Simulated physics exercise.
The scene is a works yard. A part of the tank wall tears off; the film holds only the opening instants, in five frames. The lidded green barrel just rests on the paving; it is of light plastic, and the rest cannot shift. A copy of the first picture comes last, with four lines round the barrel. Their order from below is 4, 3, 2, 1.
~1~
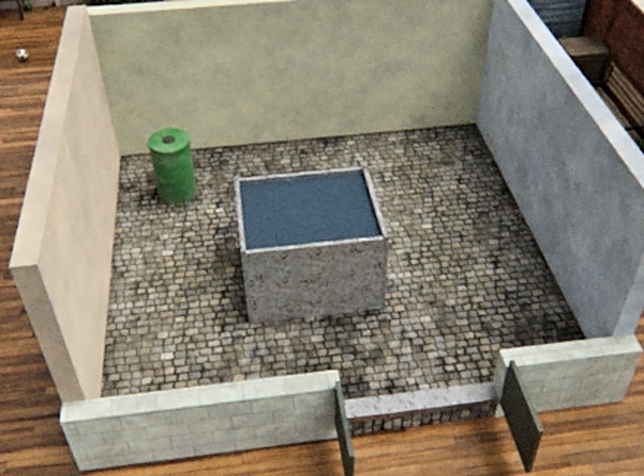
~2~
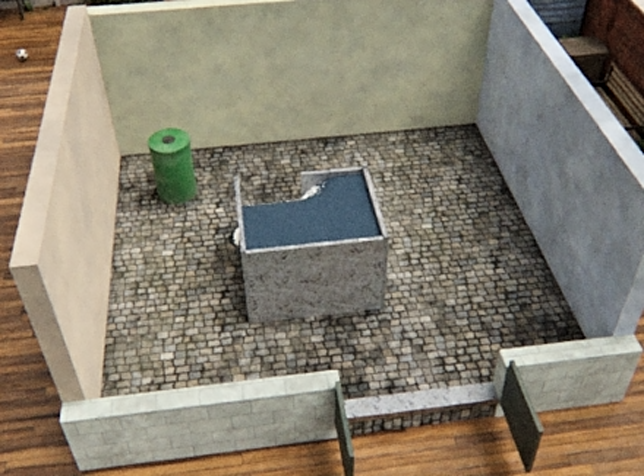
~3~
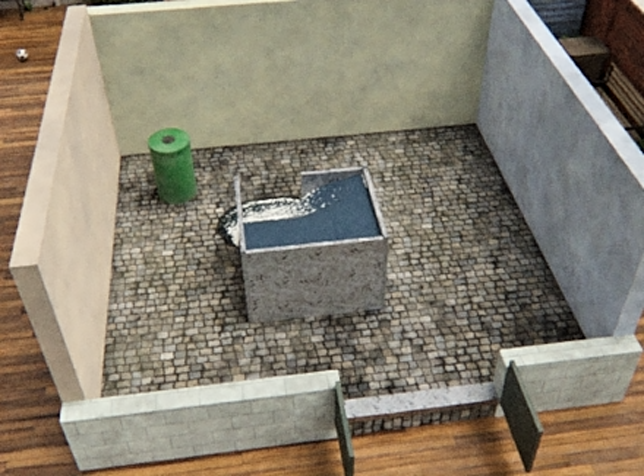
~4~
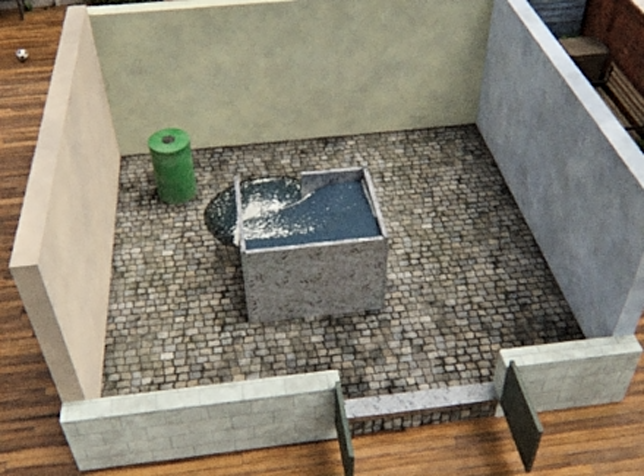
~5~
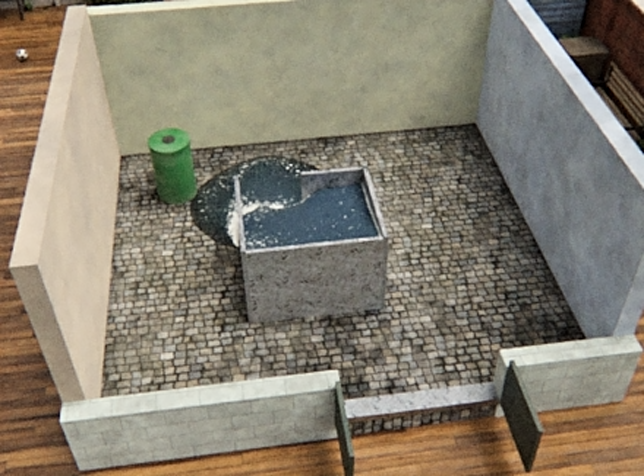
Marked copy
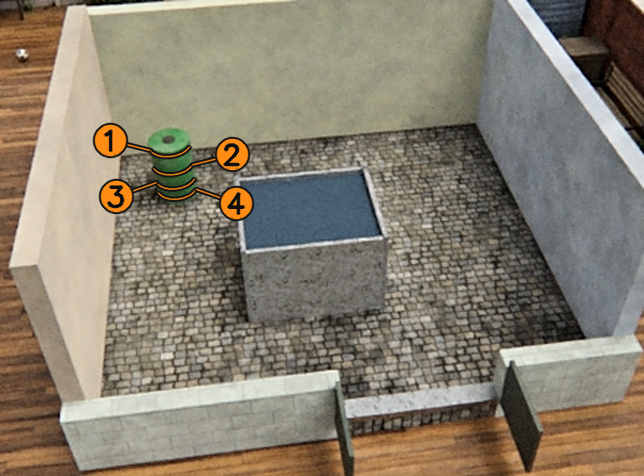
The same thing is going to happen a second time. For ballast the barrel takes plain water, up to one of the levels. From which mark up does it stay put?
It is 2.
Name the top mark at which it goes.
Here it is mark 3.
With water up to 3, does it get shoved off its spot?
Yes, that goes wrong.
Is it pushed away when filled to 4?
Yes, it does.
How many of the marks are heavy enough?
Two of them.
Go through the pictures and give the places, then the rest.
Lid of the green barrel at (169, 140); tank full, its middle at (308, 212); open gate at (419, 363).
Water covers 2 % of the ground, mostly out of sight from here.
Water covers 4 % of the ground, mostly out of sight from here.
Water covers 8 % of the ground and is seen nearest the barrel at (210, 209).
Lid of the green barrel at (169, 140); water covers 12 % of the ground and is seen nearest the barrel at (200, 195).
On the marked copy, 1 at (169, 156); 2 at (173, 174); 3 at (175, 189); 4 at (177, 199); from the bottom up 4, 3, 2, 1.
With 1, it does not move.
With 2, it shifts by a finger or two and stays.
With 3, it is pushed about its own width away.
With 4, it is pushed about 6 times its own width away.
